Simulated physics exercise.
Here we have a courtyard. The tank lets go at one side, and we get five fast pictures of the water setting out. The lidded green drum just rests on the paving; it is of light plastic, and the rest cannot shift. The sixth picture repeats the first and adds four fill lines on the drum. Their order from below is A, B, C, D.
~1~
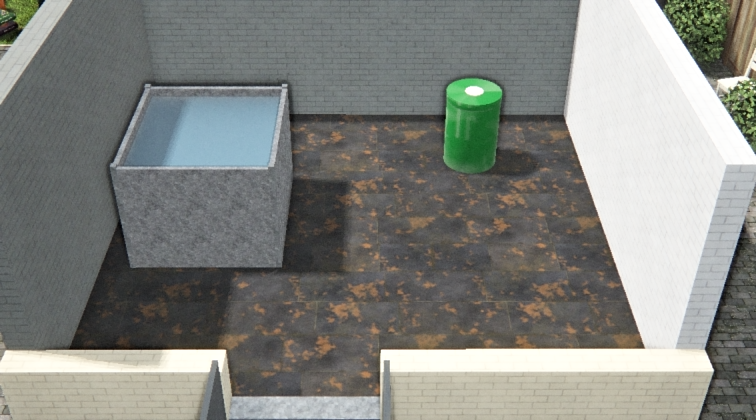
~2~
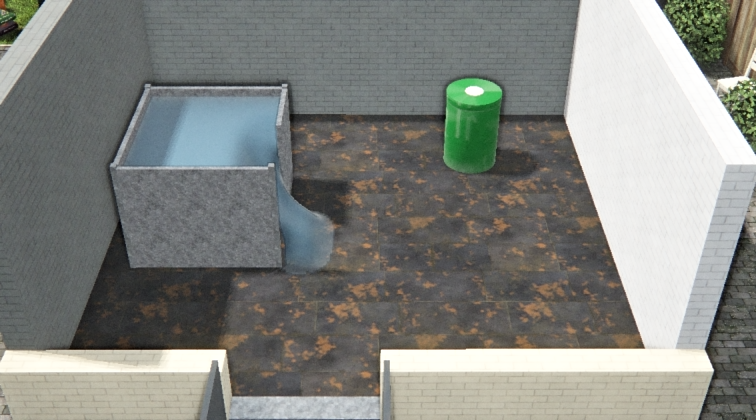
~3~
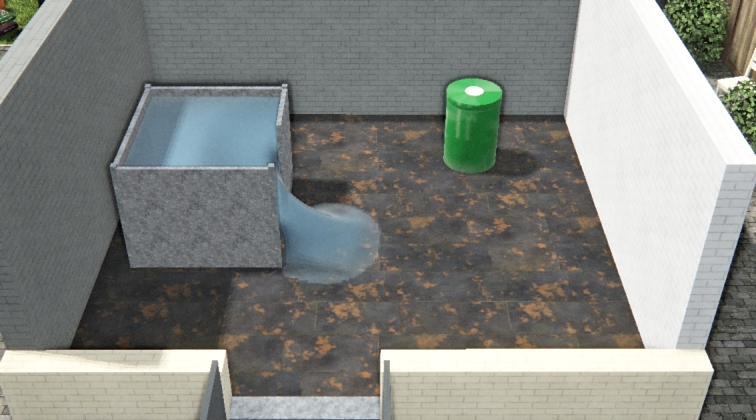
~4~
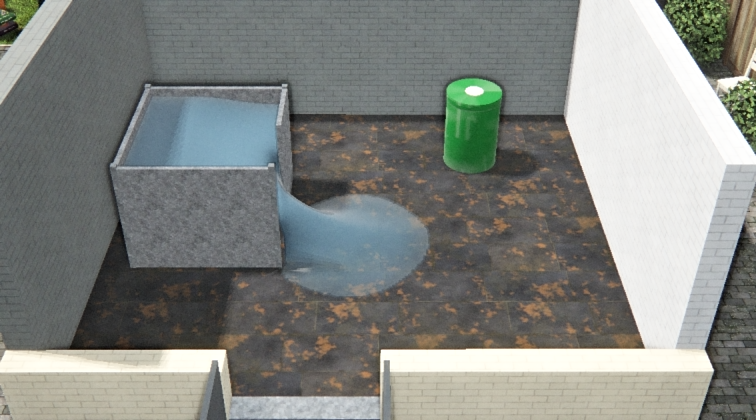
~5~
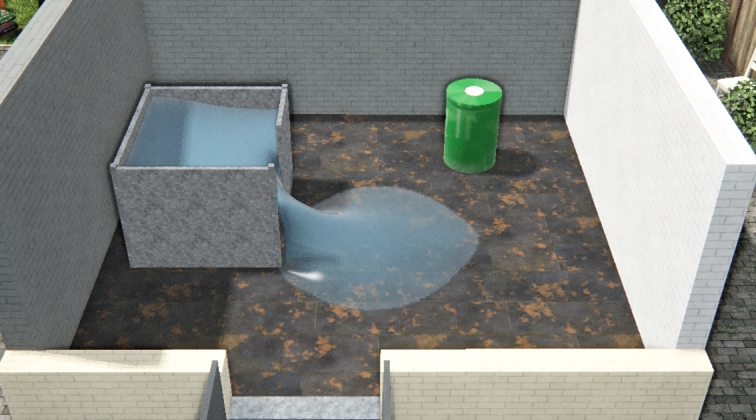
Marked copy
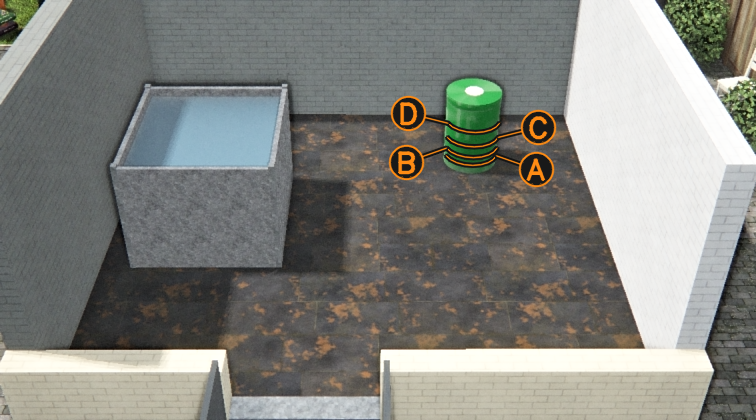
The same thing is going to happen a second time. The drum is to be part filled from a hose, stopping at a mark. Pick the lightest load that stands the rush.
Take B.
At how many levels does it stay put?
Three of the four.
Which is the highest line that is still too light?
Here it is line A.
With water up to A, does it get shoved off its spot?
Yes.
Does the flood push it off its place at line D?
No, that is safe.
On the marked copy, A at (472, 165); B at (473, 157); C at (474, 146); D at (475, 132); from the bottom up A, B, C, D.
For line A, it is pushed about twice its own width away.
For line B, it does not move.
For line C, it does not move.
For line D, it does not move.
